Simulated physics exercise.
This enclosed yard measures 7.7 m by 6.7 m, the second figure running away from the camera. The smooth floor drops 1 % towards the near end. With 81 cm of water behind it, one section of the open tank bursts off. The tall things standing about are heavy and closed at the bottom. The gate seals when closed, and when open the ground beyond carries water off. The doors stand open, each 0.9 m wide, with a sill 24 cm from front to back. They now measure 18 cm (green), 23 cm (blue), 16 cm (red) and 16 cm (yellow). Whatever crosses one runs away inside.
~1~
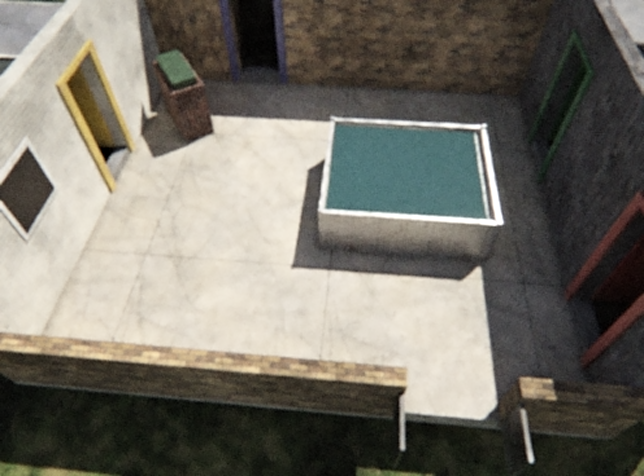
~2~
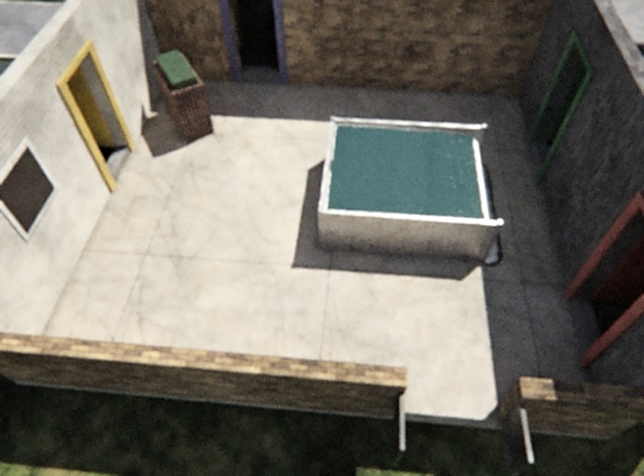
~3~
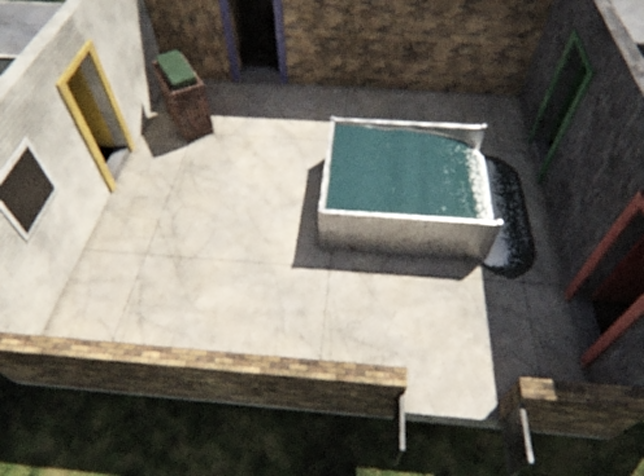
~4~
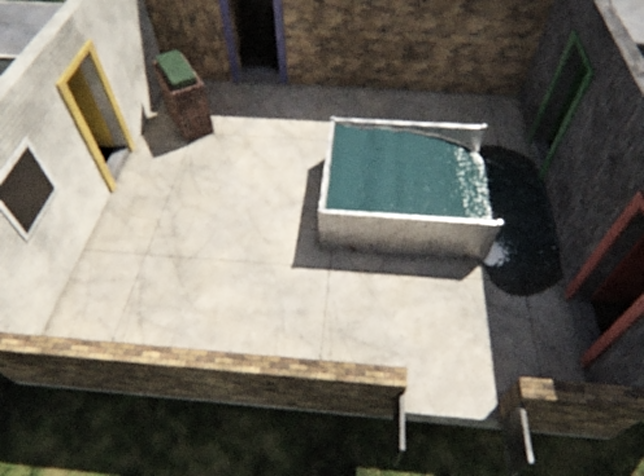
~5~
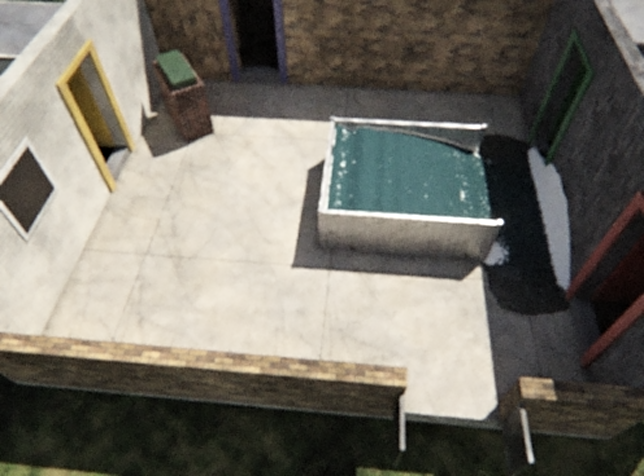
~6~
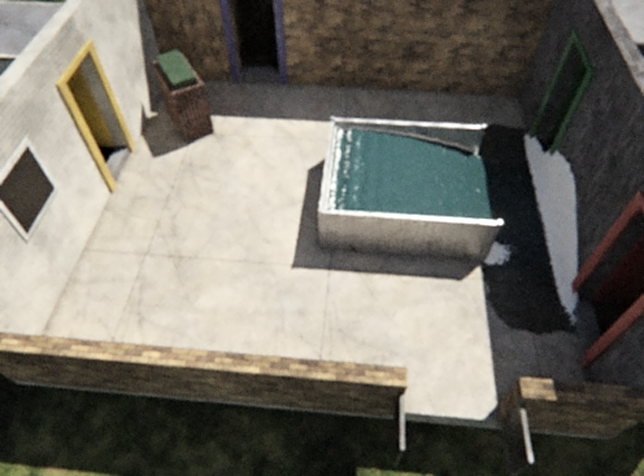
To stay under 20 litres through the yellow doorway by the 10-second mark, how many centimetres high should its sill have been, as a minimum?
About 8.5 cm.
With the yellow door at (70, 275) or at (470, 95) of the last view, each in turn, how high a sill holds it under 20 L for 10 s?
Roughly 10.5 and 30 cm.
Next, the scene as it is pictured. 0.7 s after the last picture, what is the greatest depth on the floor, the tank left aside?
Up to some 61 cm.
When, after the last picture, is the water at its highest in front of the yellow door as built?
At about 6.5 s.
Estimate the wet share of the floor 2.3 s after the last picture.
Some 35 per cent of it.
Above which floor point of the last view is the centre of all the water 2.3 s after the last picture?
At about (459, 210).
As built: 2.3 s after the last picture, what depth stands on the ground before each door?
Depths in cm: Green 26, blue 0, red 18, yellow 0.
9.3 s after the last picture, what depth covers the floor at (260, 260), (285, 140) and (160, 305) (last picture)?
About 8, 3 and 12 cm.
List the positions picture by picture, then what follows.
The open tank at (407, 170) is whole and still, 81 cm deep; the yellow door at (103, 126) is dry, in the first picture.
The gap is at (479, 198), the front 0.3 m out at (498, 255); the back of the open tank holds 81 cm, in the second picture.
Water pours out at (479, 199) and has run 0.8 m, to (530, 248); about 14 cm deep outside, 81 cm at the back, in the third picture.
The front is at (561, 269), 1.2 m from the gap at (478, 200); 3.5 m2 of floor is wet, 81 cm left at the back, in the fourth picture.
Water pours out at (478, 200) and has run 1.4 m, to (569, 302); about 16 cm deep outside, 78 cm at the back, in the fifth picture.
The gap is at (478, 201), the front 1.7 m out at (576, 327); the back of the open tank holds 69 cm; 6.6 m in a straight line remain to the yellow door at (103, 126), in the sixth picture.
Then, 0.7 s after the last picture water covers 15 % of the floor, deepest (61 cm) near (544, 227); it has not reached the yellow door.
Then, 2.3 s after the last picture water covers 35 % of the floor, deepest (43 cm) near (558, 407); it has not reached the yellow door.
Then, 9.3 s after the last picture water covers 95 % of the floor, deepest (15 cm) near (30, 359); 8 cm at the yellow door, 0 litres in over its 16 cm sill.
At the yellow door as built, the water peaked near 14 cm, 6.5 s after the last picture.
With a sill of 7 cm, 40 litres would have come in within the 10 s; with 9.5 cm, 13 litres. So under 20 litres takes about 8.5 cm.
